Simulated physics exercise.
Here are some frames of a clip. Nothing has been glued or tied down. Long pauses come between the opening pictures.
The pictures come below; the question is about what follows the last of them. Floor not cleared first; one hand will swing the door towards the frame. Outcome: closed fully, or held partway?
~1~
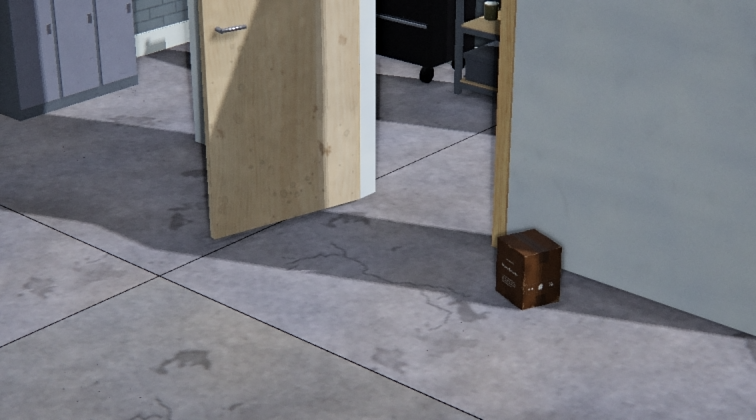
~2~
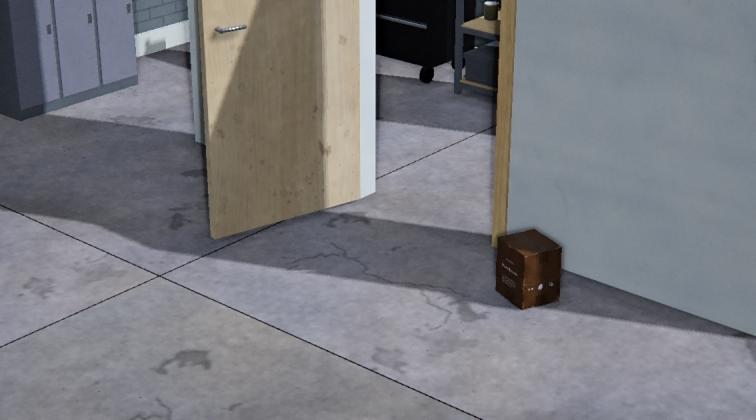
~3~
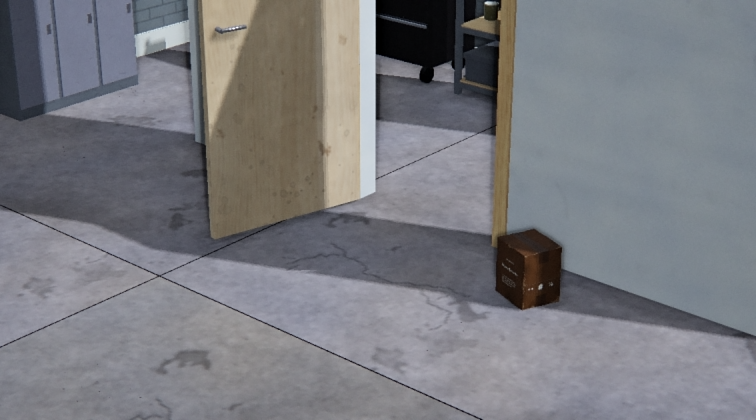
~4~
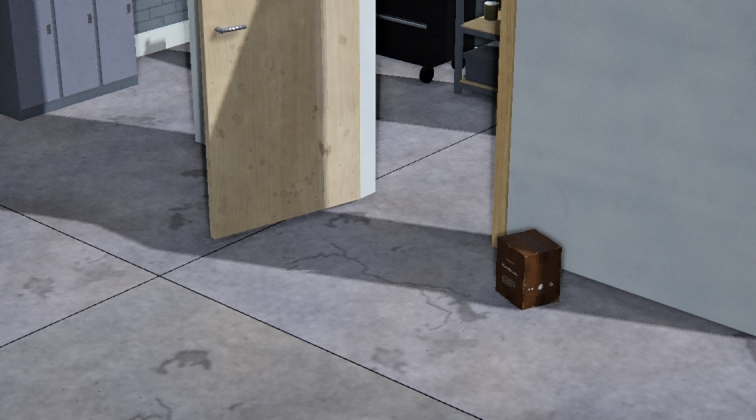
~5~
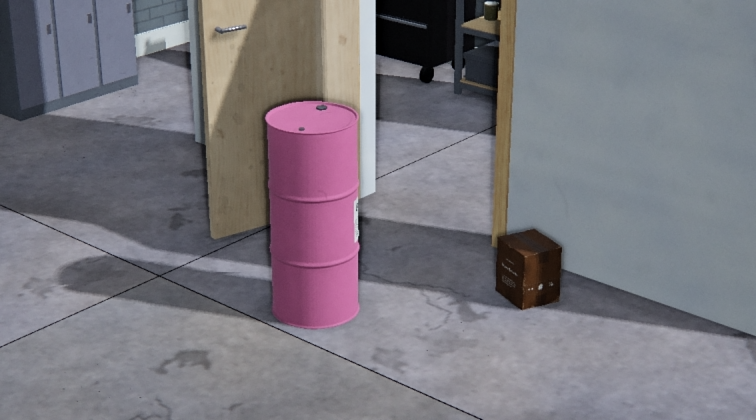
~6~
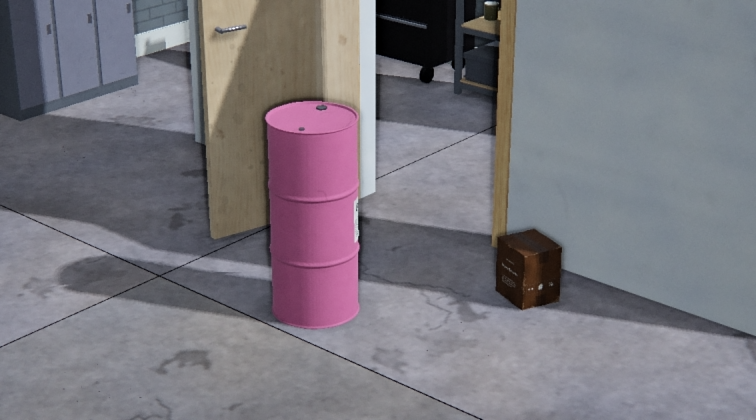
The door is pushed home.
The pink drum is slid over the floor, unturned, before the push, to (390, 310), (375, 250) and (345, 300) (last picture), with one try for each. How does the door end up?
The door finishes its swing the first time, is obstructed the second time and finishes its swing the third time.
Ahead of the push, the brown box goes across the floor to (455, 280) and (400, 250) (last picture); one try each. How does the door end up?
Try 1 - swings fully home; try 2 - gets caught.
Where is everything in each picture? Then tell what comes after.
The first picture shows door wide open and still; brown box (528, 269).
The second picture shows door wide open and still; brown box (528, 269).
The third picture shows door wide open and still; brown box (528, 269).
The fourth picture shows door wide open and still; brown box (528, 269).
The fifth picture shows door wide open and still; brown box (528, 269).
The sixth picture shows door wide open and still; pink drum (314, 215); brown box (528, 269).
Then, 0.80 s past the last view, door at 70°.
Then, 1.30 s past the last view, door at 33°.
Finally, door at 0°; both still in place. Final places as the last picture's camera would see them, pink drum near (314, 215).
